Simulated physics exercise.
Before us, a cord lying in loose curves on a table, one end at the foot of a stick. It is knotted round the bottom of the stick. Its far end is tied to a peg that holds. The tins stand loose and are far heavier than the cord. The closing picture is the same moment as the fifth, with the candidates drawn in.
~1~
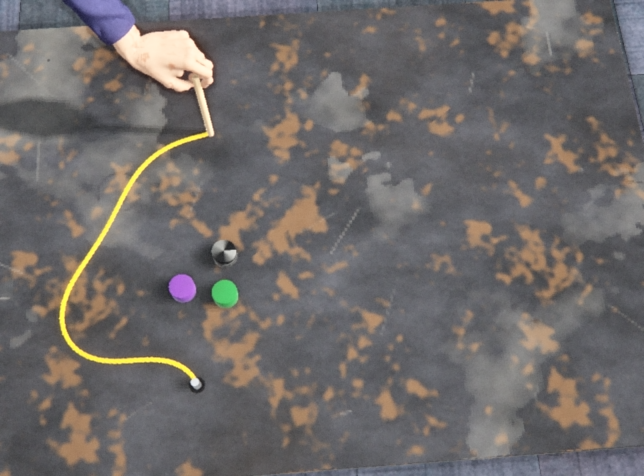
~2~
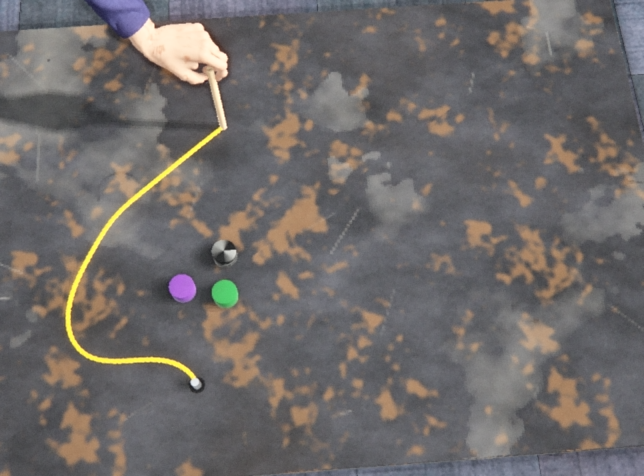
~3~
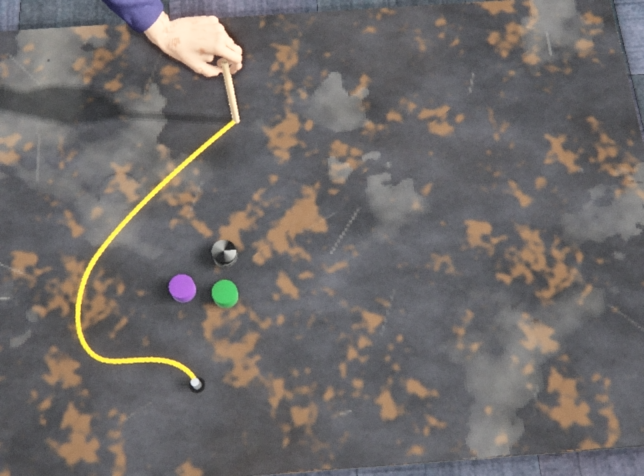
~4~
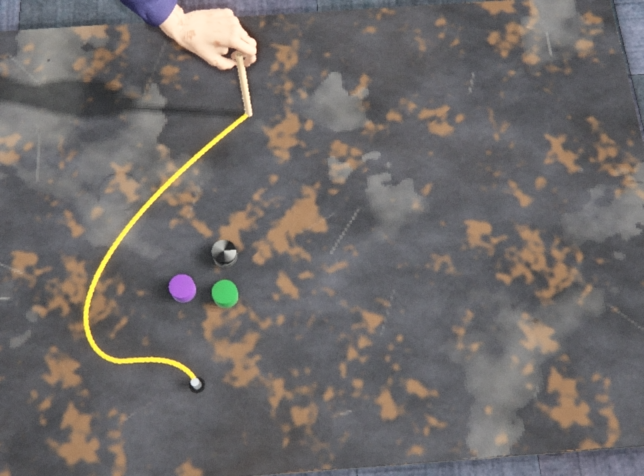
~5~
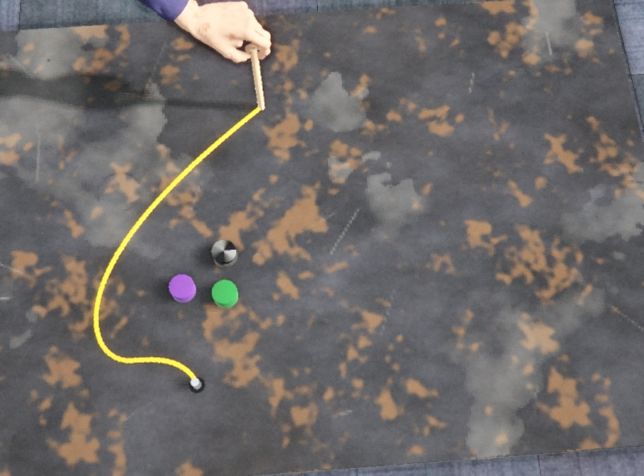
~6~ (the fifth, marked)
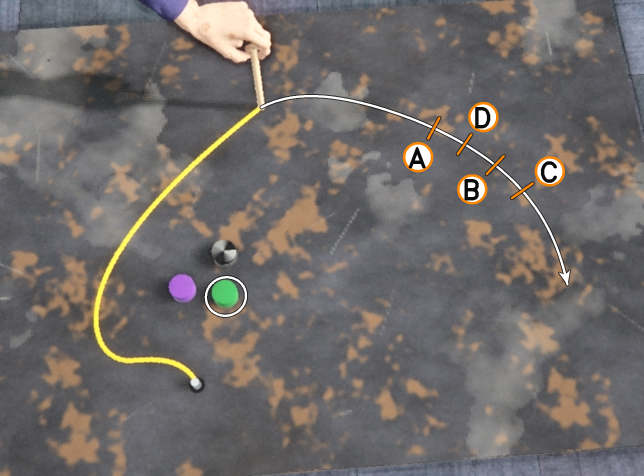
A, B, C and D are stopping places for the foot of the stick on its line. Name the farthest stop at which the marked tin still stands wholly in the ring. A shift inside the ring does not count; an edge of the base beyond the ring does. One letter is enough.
Up to mark D.
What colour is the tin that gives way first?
The purple one.
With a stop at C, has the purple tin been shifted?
By then, yes.
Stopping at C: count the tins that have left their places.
Three.
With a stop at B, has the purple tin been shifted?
Yes.
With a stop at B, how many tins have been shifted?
By then, three.
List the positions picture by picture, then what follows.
In the first frame, black tin (225, 254); green tin (225, 294); purple tin (183, 289).
In the second frame, purple tin (183, 289); peg (196, 384).
In the third frame, black tin (225, 254); green tin (225, 294).
In the fourth frame, purple tin (183, 289); peg (196, 384).
In the fifth frame, black tin (225, 254); green tin (225, 294); purple tin (183, 289).
On the marked copy, A at (434, 128); B at (495, 165); C at (522, 191); D at (465, 144); the ring at (226, 296); the route from (261, 107) via (447, 134) to (567, 284).
Taking D. A third of the way, foot of the stick (334, 98); green tin (225, 294).
Two thirds of the way, foot of the stick (406, 117); green tin (225, 294).
When it is over, foot of the stick (464, 145); black tin (229, 257); green tin (228, 295); purple tin (204, 291); the green tin is still in its ring.
As for the rest, A is safe but short; B drags the ringed tin to (241, 297); C drags the ringed tin to (252, 302).
